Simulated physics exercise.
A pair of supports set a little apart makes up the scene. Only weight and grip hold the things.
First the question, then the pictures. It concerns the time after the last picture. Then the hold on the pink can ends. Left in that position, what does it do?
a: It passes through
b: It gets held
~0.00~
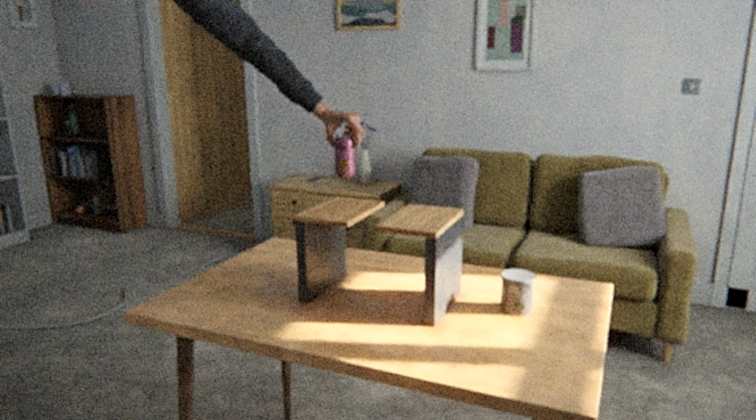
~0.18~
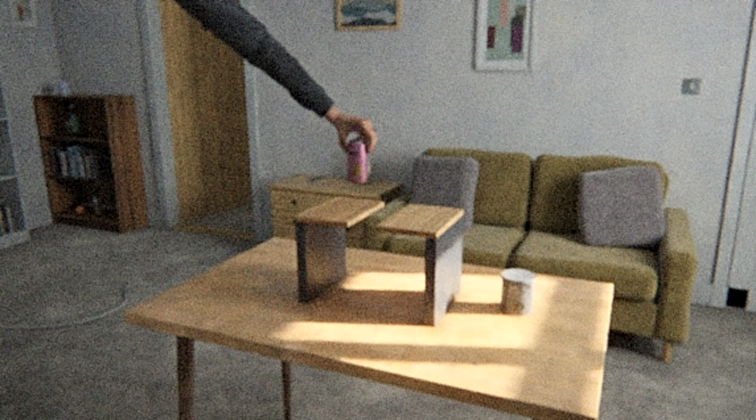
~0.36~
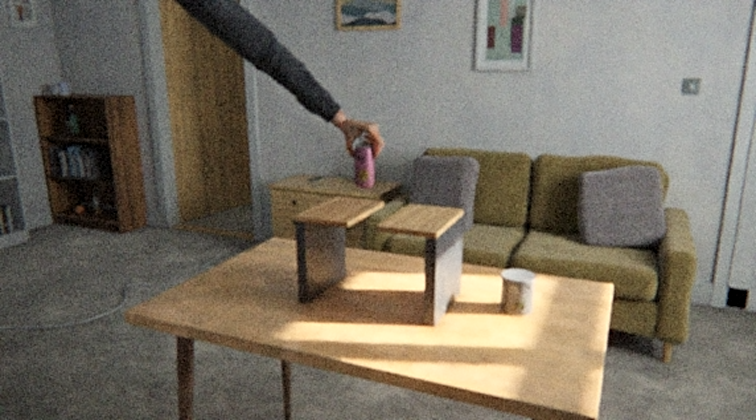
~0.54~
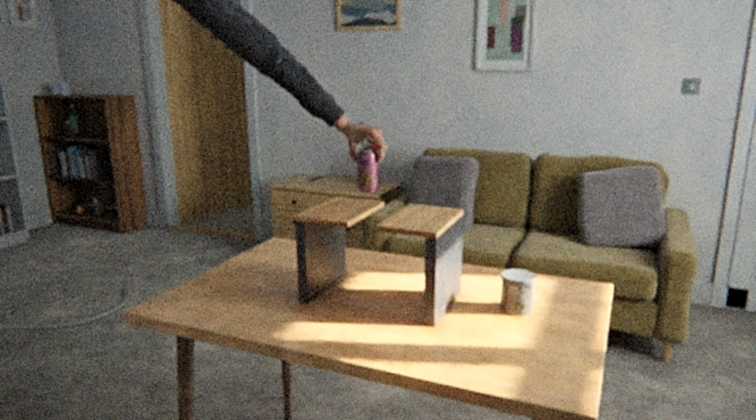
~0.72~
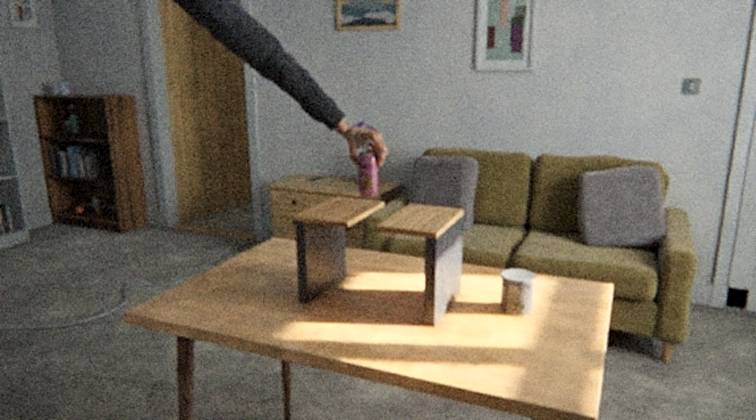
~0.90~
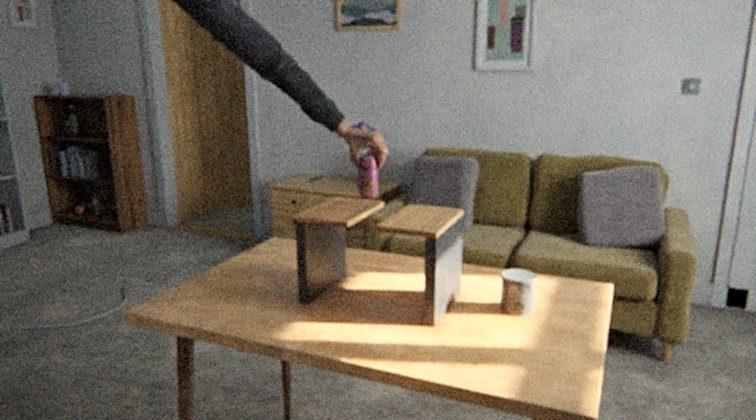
(b) It gets held.
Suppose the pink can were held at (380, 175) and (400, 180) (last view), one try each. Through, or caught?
Try 1: Falls through. Try 2: Stuck.
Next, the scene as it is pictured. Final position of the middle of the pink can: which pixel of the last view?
Near pixel (386, 206).
After 1.10 s, pink can slid about its own width near (368, 191).
After 1.20 s, pink can tipped 8° from how it was near (371, 191).
After 1.30 s, pink can tipped 30° from how it was near (378, 195).
After 1.40 s, pink can tipped 61° from how it was near (386, 206).
At rest (1.9 s), tipped over on the stand or table, pink can; grey tin in place. Seen from the same camera at the end, pink can near (386, 206). The can is caught.
